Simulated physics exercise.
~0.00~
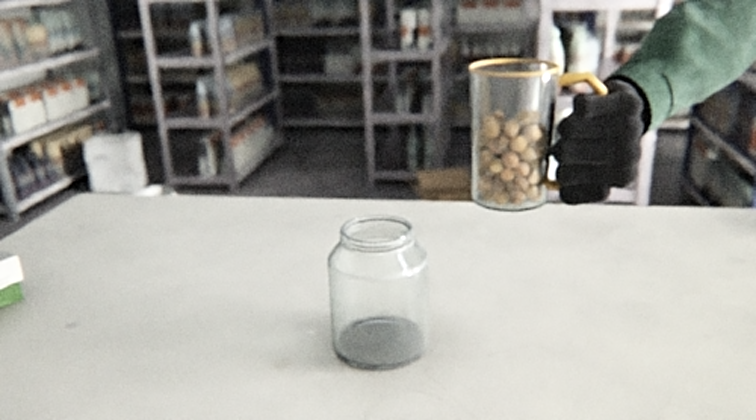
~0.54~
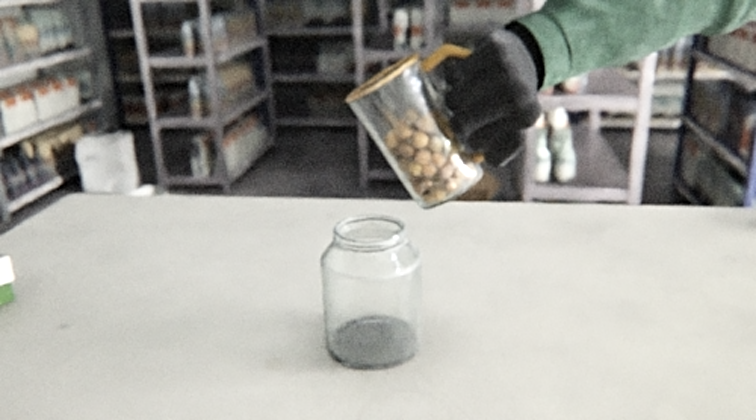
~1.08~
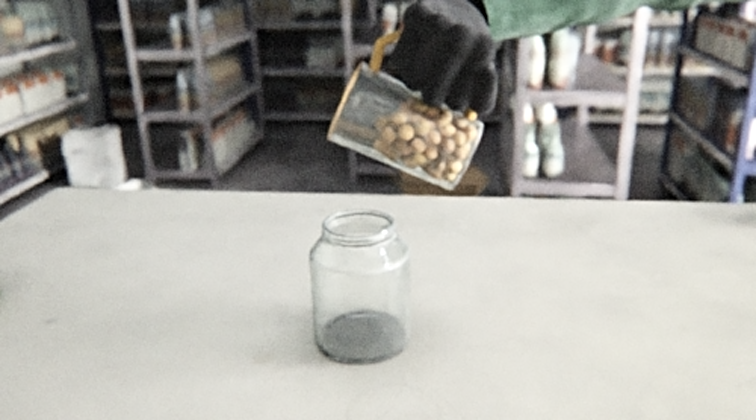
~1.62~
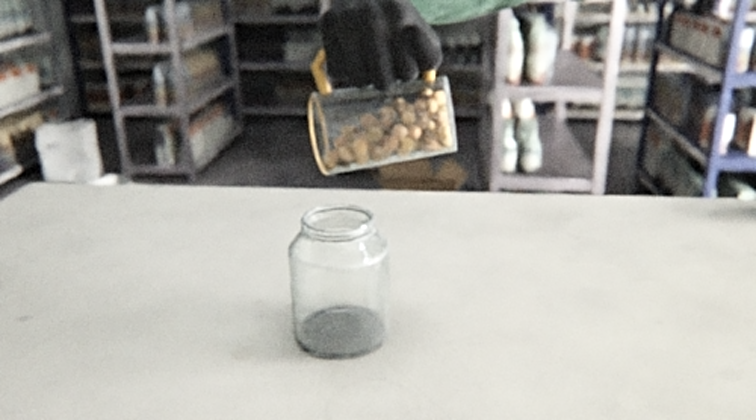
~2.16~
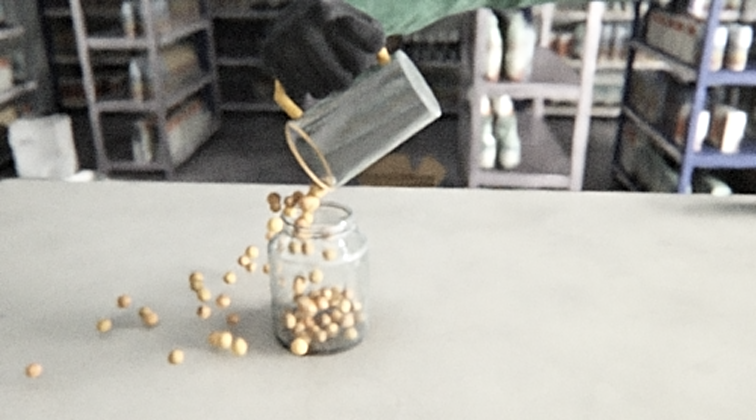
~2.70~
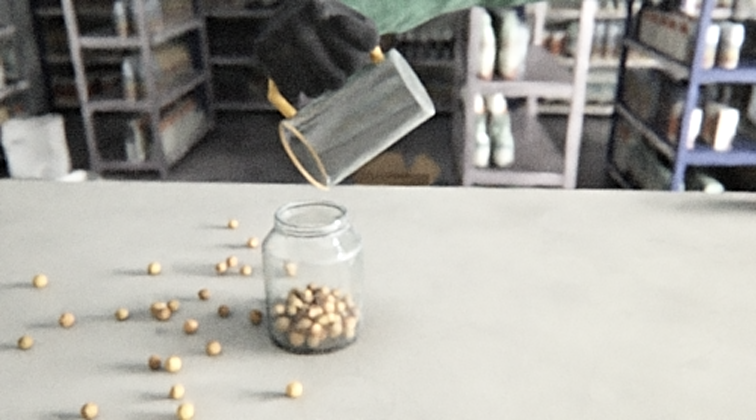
In a storeroom, a gloved hand tips wooden beads into a jar, scattering some across the table.
